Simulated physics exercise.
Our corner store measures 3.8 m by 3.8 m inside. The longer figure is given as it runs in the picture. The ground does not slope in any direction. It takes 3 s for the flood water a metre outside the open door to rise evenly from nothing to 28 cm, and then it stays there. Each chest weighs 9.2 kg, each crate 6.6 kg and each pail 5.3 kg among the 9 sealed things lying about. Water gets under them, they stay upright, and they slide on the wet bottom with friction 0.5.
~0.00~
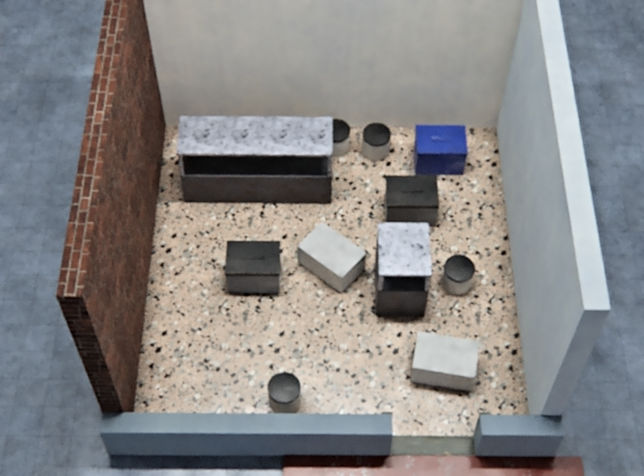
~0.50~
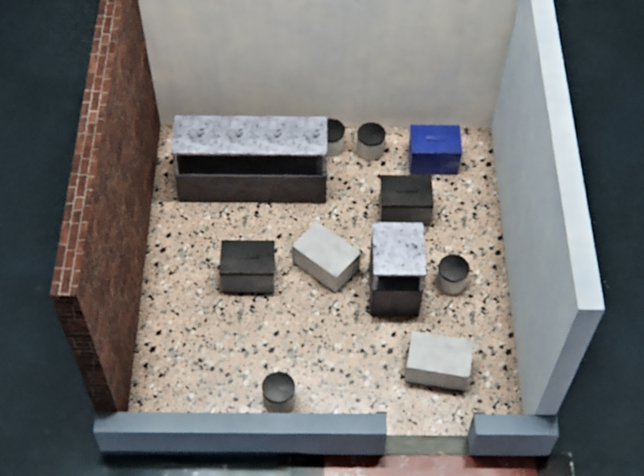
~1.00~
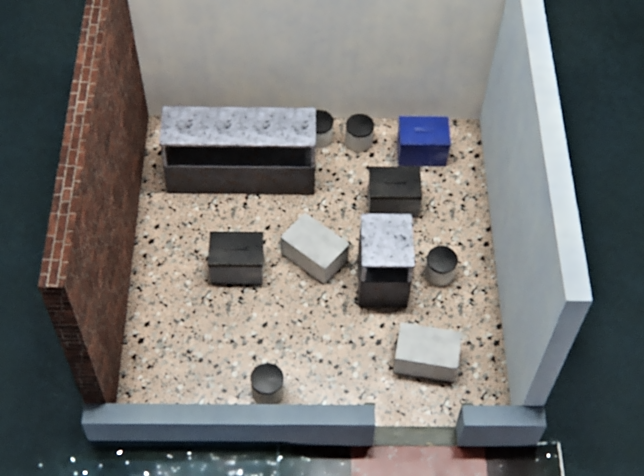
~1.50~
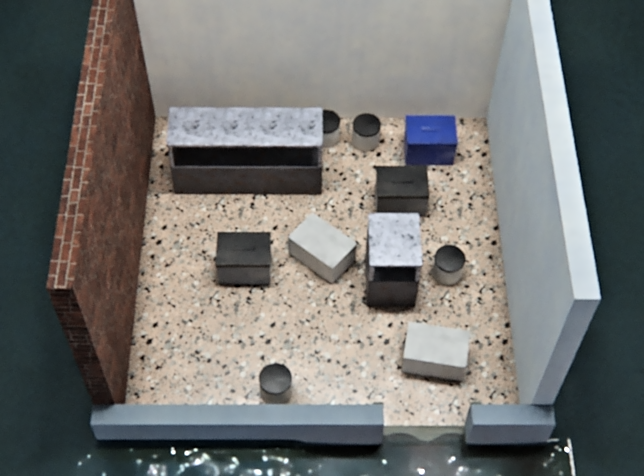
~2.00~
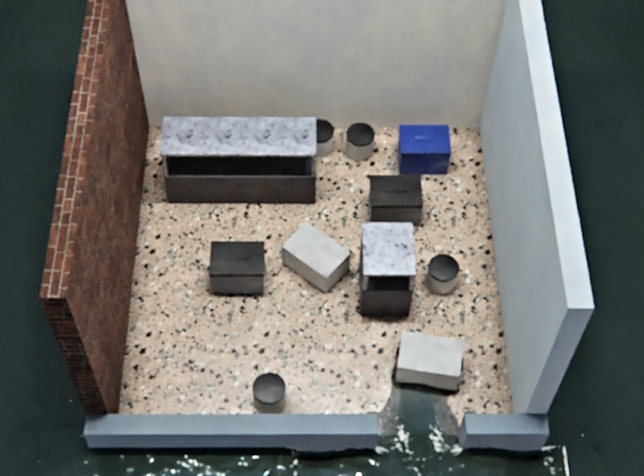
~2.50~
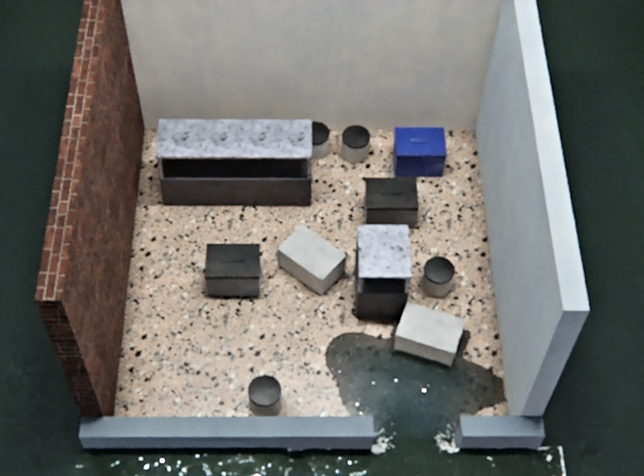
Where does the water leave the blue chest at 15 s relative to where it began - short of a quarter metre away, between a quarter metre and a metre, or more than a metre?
It will likely make a long trip.
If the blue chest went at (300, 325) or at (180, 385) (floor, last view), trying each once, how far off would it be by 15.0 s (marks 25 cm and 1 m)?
The first time it wanders far off, the second time it wanders a bit.
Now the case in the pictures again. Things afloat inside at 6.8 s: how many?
Tally: 7 of them.
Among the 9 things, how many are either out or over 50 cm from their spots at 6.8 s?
Answer: 8.
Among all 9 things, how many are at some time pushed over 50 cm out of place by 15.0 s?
The count comes to 9.
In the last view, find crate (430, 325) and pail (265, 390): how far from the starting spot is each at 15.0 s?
Shifts: 250 cm / 120 cm.
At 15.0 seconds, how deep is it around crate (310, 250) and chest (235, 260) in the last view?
Depth approx. 11 cm / 19 cm.
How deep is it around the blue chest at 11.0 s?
I'd put it at about 21 cm.
After 3.5 s the blue chest is near (421, 141), 0.0 m from its start, aground; 1 afloat.
After 6.8 s the blue chest is near (318, 124), 1.1 m from its start, afloat; 7 afloat.
After 11.0 s the blue chest is near (228, 113), 2.1 m from its start, afloat; 9 afloat.
After 15.0 s the blue chest is near (194, 122), 2.5 m from its start, afloat; 9 afloat.
